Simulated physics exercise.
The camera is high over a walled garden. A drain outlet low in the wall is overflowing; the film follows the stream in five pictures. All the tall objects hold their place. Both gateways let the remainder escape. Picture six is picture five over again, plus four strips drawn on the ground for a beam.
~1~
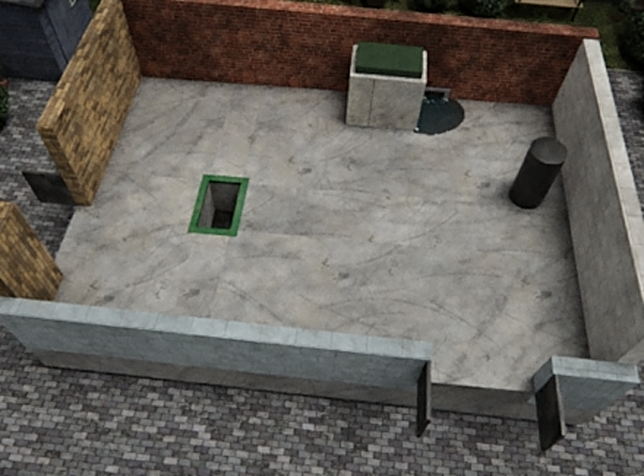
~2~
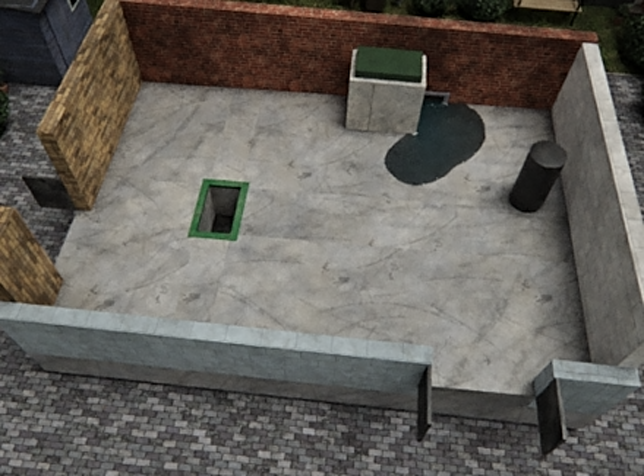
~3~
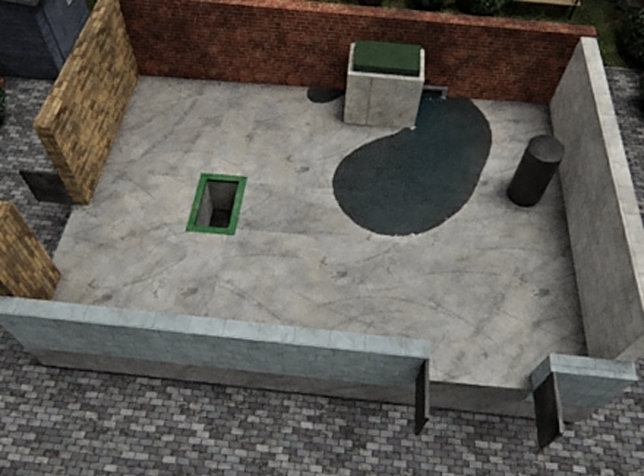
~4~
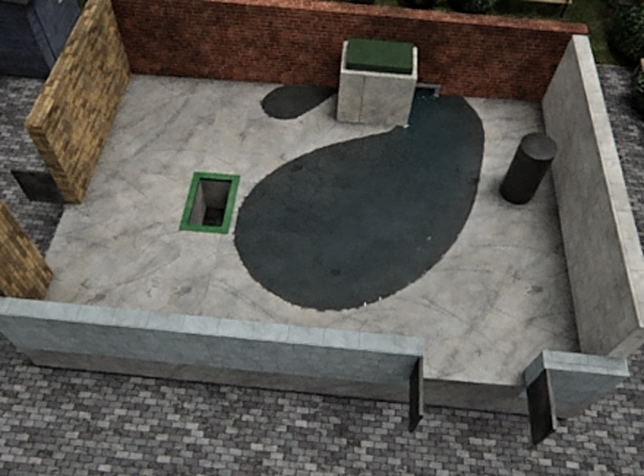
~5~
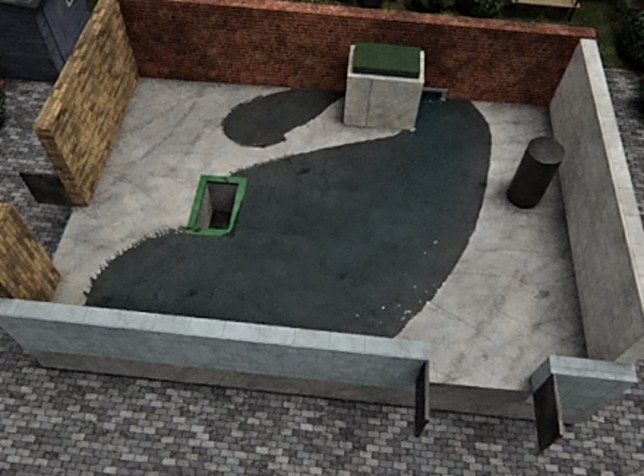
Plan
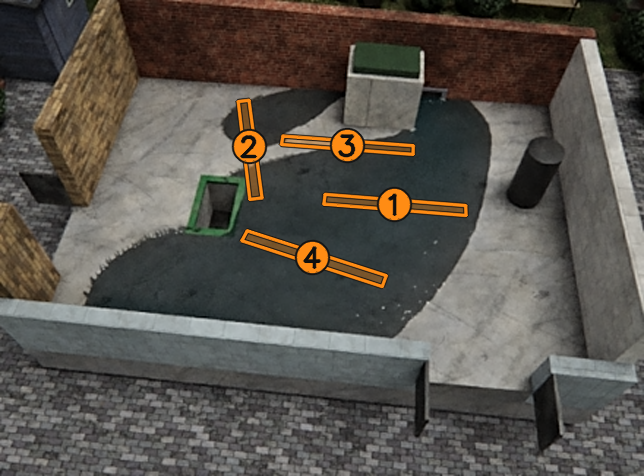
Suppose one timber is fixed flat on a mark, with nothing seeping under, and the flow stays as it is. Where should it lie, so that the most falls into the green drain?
The answer is position 4.
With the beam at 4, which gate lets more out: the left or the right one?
The left one.
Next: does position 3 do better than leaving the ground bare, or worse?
Worse.
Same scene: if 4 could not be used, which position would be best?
That would be 1.
On the marked copy, 1 from (324, 199) to (465, 210); 2 from (243, 100) to (255, 198); 3 from (282, 140) to (413, 150); 4 from (244, 235) to (384, 281).
With 1, about 42 % of the stream goes into the green drain, about 58 % out by the gates.
With 2, about 14 % of the stream goes into the green drain, about 86 % out by the gates.
With 3, about 11 % of the stream goes into the green drain, about 89 % out by the gates.
With 4, about 73 % of the stream goes into the green drain, about 27 % out by the gates.
